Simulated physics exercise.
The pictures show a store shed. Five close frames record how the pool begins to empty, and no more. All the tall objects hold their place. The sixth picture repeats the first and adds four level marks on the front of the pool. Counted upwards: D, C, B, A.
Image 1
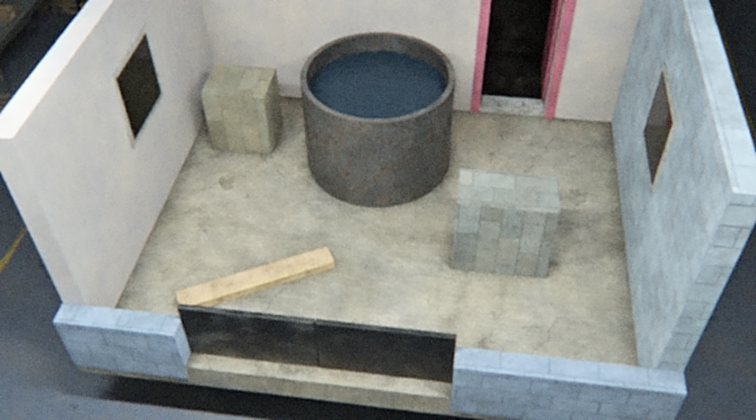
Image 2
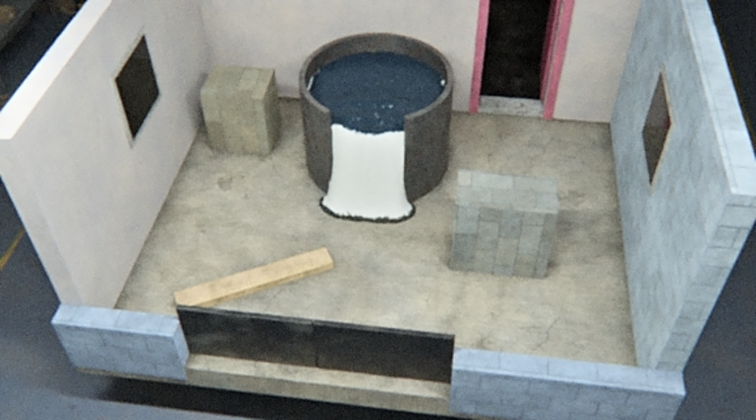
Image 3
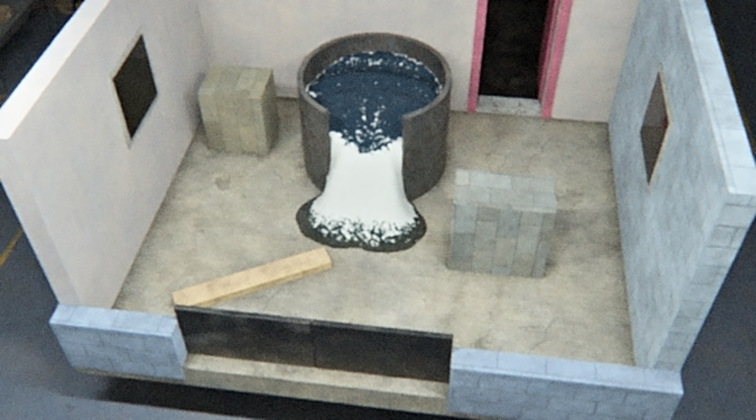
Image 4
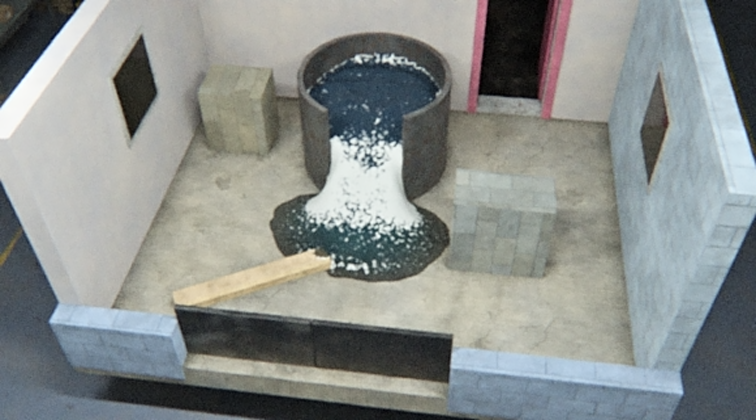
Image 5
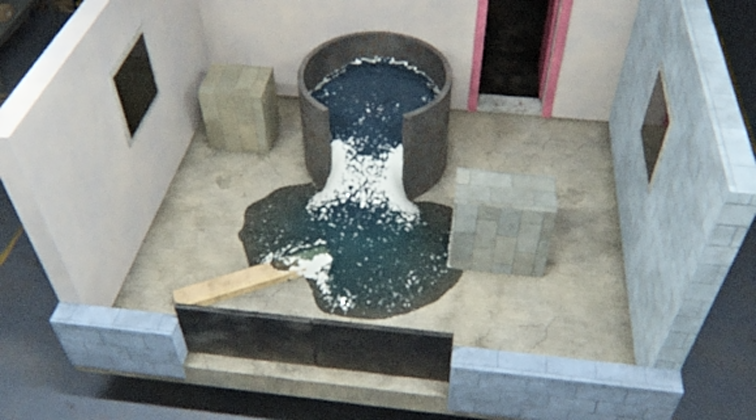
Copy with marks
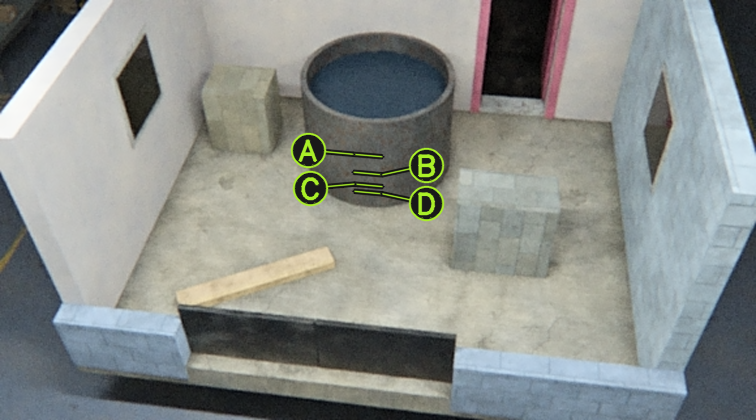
Water pouring through a gap in the front of a round grey pool, spreading across the shed floor and around a wooden plank.
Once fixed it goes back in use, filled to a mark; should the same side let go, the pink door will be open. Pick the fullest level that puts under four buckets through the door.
I would pick level A.
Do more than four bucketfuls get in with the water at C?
No, that is safe.
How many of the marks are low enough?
All of the four.
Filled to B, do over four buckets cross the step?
No, that is safe.
On the marked copy, A at (367, 155); B at (368, 173); C at (368, 185); D at (368, 192); from the bottom up D, C, B, A.
If A is chosen, a splash gets over, under a bucket.
If B is chosen, nothing gets over.
If C is chosen, nothing gets over.
If D is chosen, nothing gets over.
